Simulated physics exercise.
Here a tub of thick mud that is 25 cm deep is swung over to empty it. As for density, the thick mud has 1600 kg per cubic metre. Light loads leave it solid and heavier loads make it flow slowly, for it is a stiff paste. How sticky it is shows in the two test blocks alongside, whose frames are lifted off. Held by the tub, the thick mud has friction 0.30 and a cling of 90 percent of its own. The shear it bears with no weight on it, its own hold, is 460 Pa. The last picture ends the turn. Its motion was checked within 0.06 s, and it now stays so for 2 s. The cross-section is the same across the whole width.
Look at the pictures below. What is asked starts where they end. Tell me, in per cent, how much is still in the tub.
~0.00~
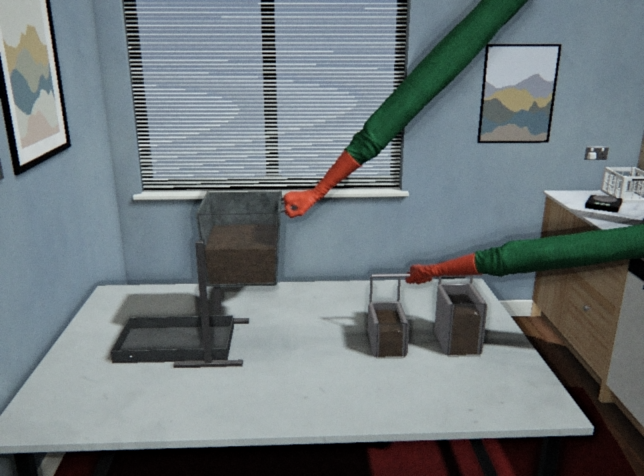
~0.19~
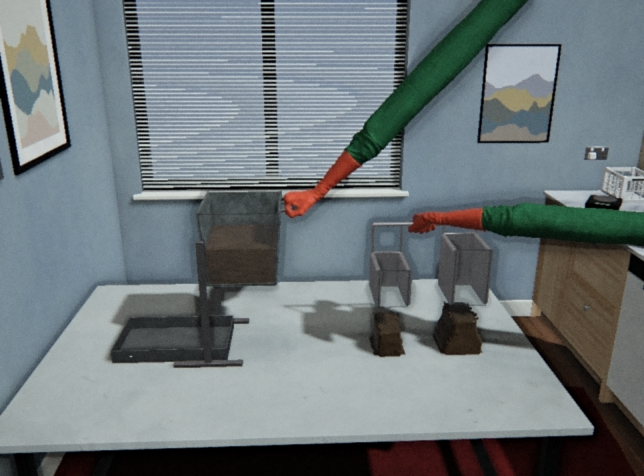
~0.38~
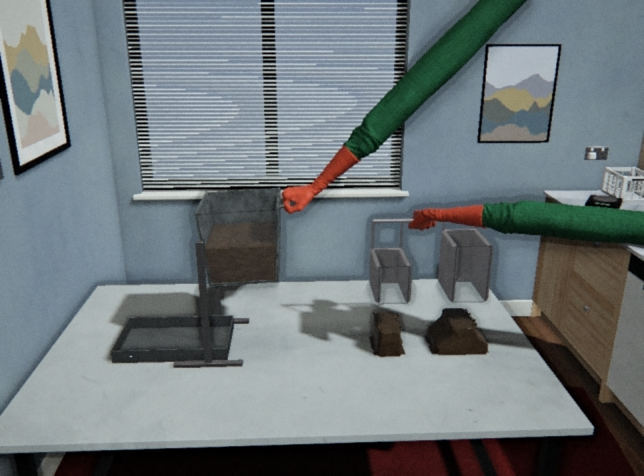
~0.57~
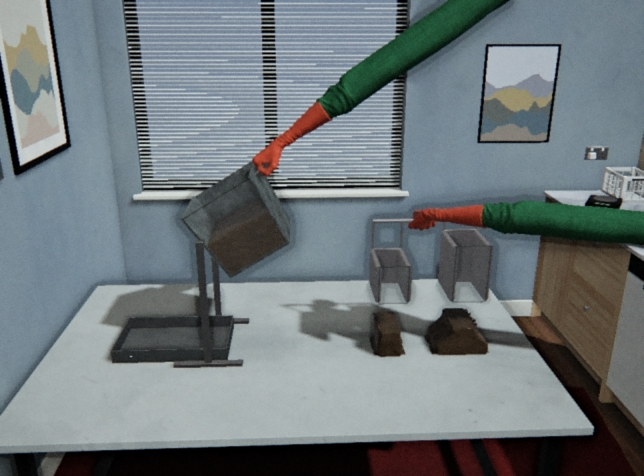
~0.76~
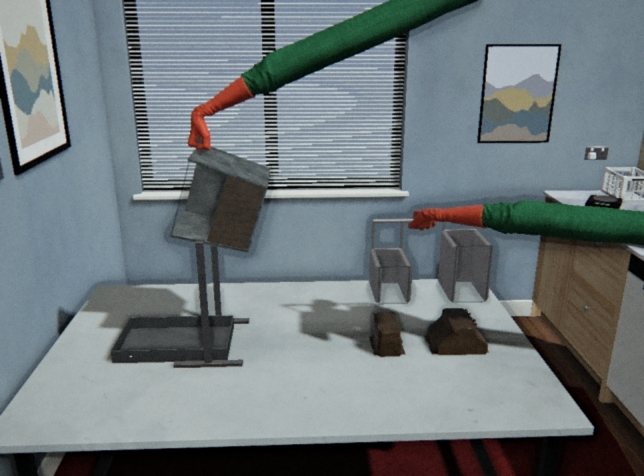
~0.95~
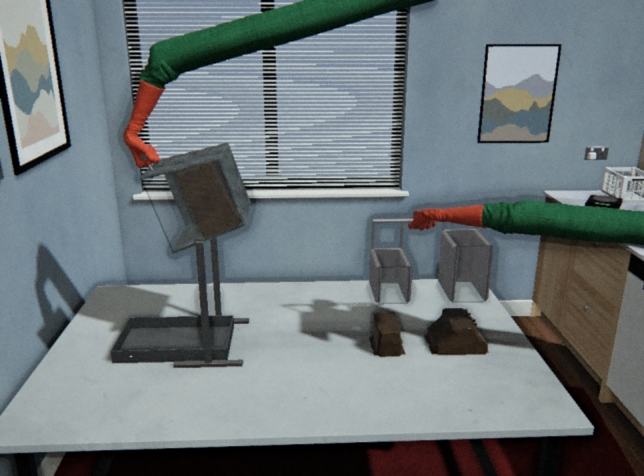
Something like 0 out of 100.
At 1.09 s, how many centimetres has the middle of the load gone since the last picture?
The distance comes to some 10 cm.
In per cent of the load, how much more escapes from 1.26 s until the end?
40 per cent.
By 1.09 s, the tub is at 107 degrees and holds 99 %.
By 1.26 s, the tub is at 107 degrees and holds 38 %.
By 1.43 s, the tub is at 107 degrees and holds 19 %.
By 1.60 s, the tub is at 107 degrees and holds 0 %.
By 2.95 s, at the end, the tub is at 107 degrees and holds 0 %.
